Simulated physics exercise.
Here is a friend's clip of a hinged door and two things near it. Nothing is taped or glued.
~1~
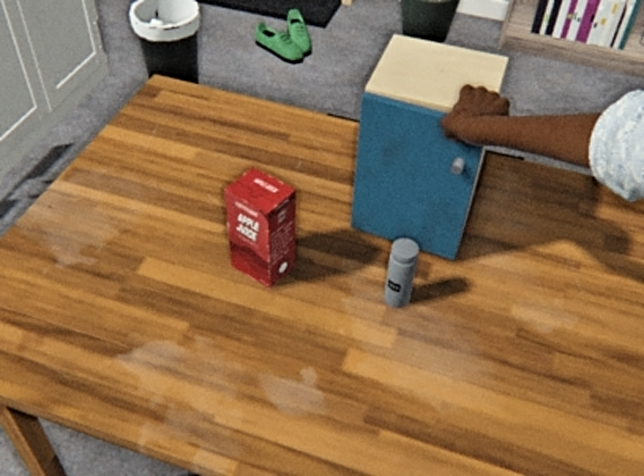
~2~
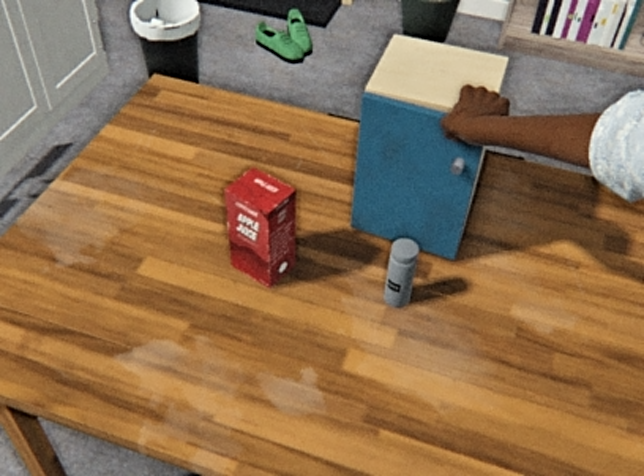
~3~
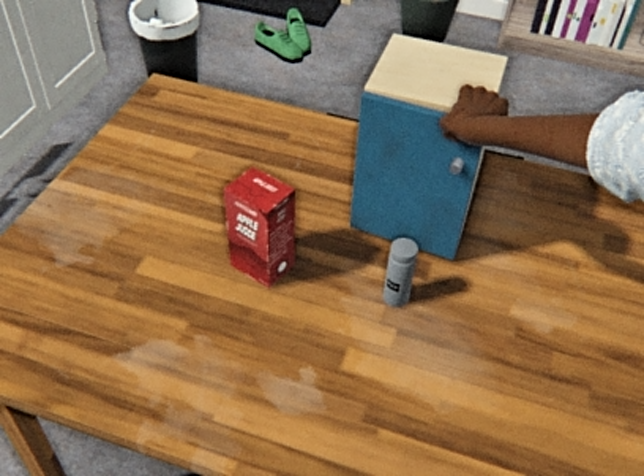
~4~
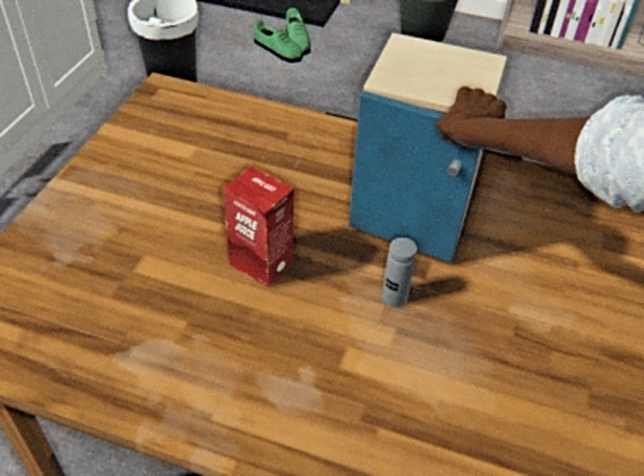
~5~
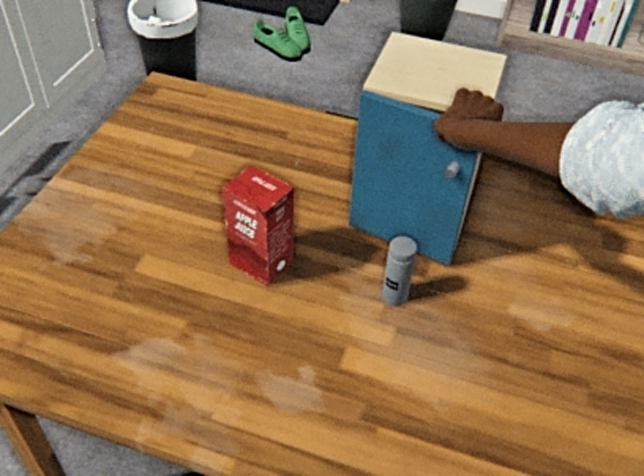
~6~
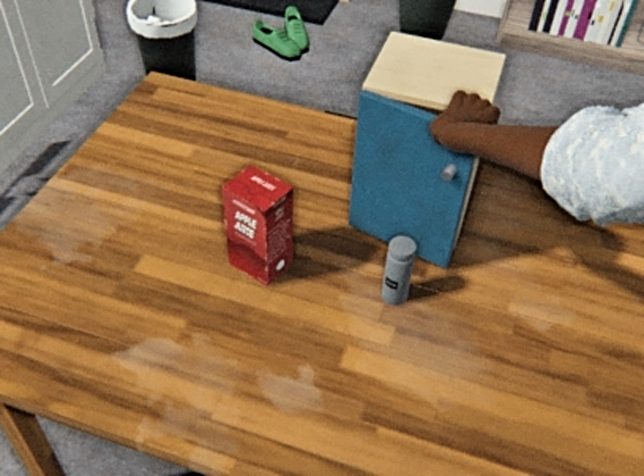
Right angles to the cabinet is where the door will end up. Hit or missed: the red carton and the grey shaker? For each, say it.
In the end the red carton stays put. The grey shaker gets hit.
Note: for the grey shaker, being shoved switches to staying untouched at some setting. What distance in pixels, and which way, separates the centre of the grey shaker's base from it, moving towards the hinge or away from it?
Shift: 20 px, direction down.
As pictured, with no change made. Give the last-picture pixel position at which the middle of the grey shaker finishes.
I'd say it stops near (301, 279).
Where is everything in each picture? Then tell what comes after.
The first picture shows door 4° open; red carton (262, 230); grey shaker (401, 274); door (411, 185).
The second picture shows door 4° open; grey shaker (401, 274); door (411, 185).
The third picture shows door 4° open; red carton (261, 229); door (409, 185).
The fourth picture shows door 6° open; grey shaker (399, 273); door (408, 185).
The fifth picture shows door 9° open; red carton (260, 228); door (406, 186).
The sixth picture shows door 13° open; red carton (259, 227); grey shaker (399, 271); door (404, 188).
Then, 1.06 s on from there, door 54° open; red carton at rest near (259, 227); grey shaker displaced about its own width near (372, 281).
Then, 1.54 s on from there, door 73° open; red carton at rest near (259, 227); grey shaker displaced well along near (336, 284).
In the end, the red carton stays untouched, near (259, 227); the grey shaker gets shoved, near (301, 279).
